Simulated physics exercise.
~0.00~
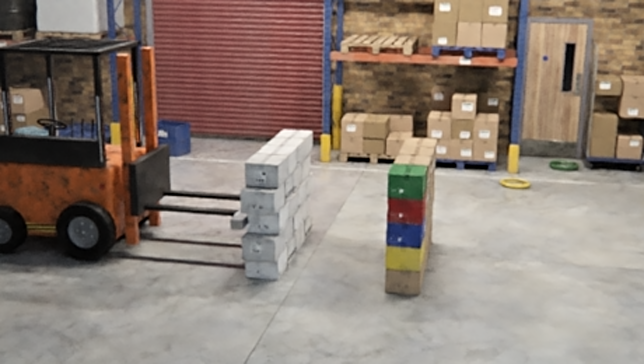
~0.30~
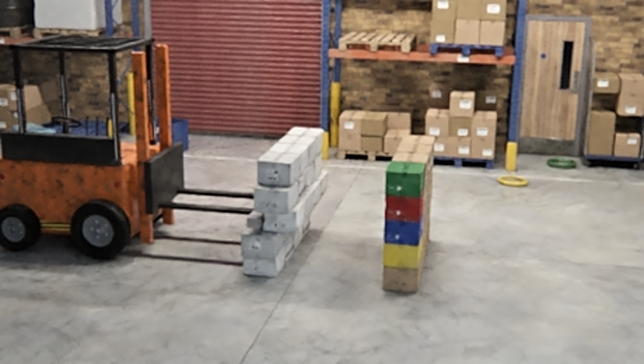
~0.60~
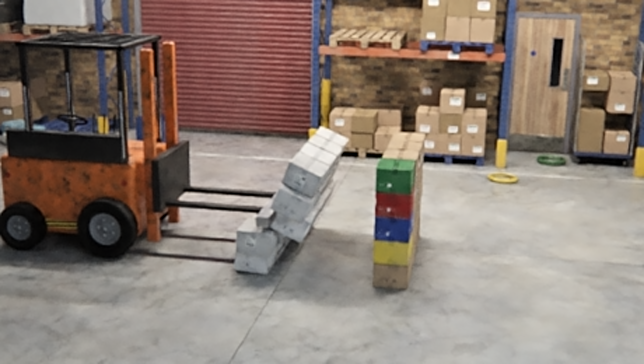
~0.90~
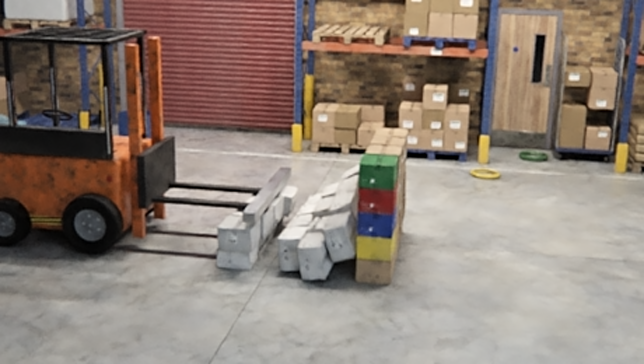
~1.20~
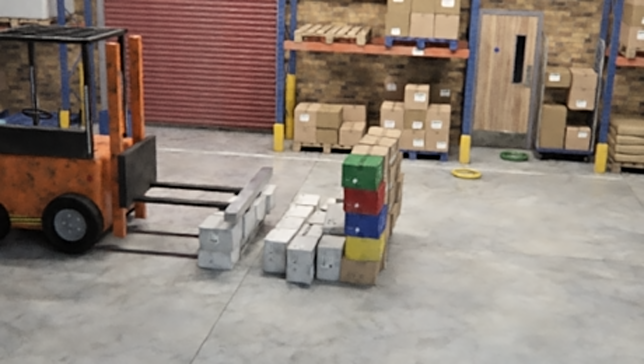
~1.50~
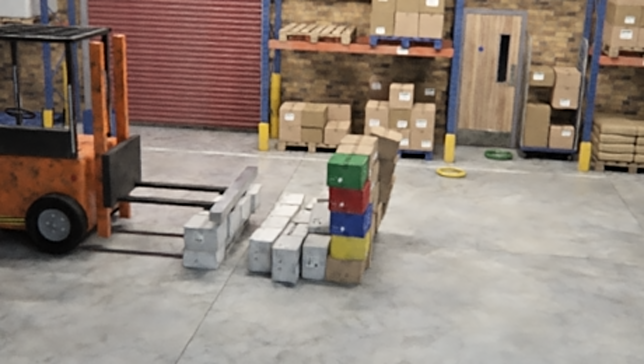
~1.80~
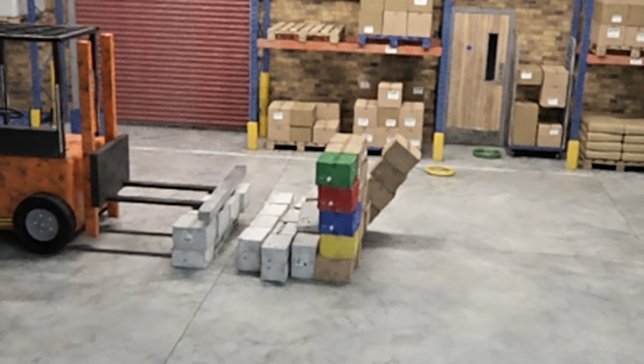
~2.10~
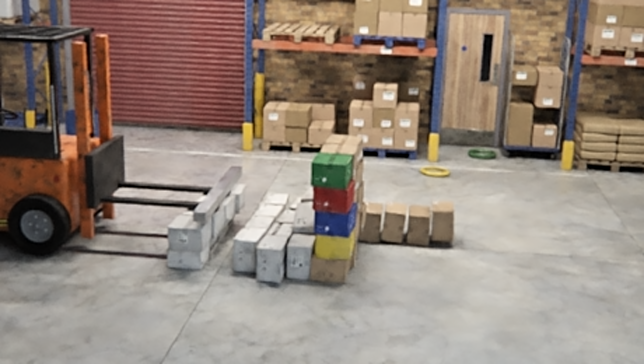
An orange forklift rolls right across a grey warehouse floor, seen from slightly above, with a red shutter, brick wall and racks behind. Its level beam pushes into a wall of pale grey cartons, while a parallel brown wall stands to the right, its near end stacked green, red, blue, yellow and brown. The pale wall leans and topples right against the second, leaving its lowest cartons by the beam. The forklift stops as the view pans right. A far column of brown cartons then tips over and lands in a row, while the coloured stack remains upright.
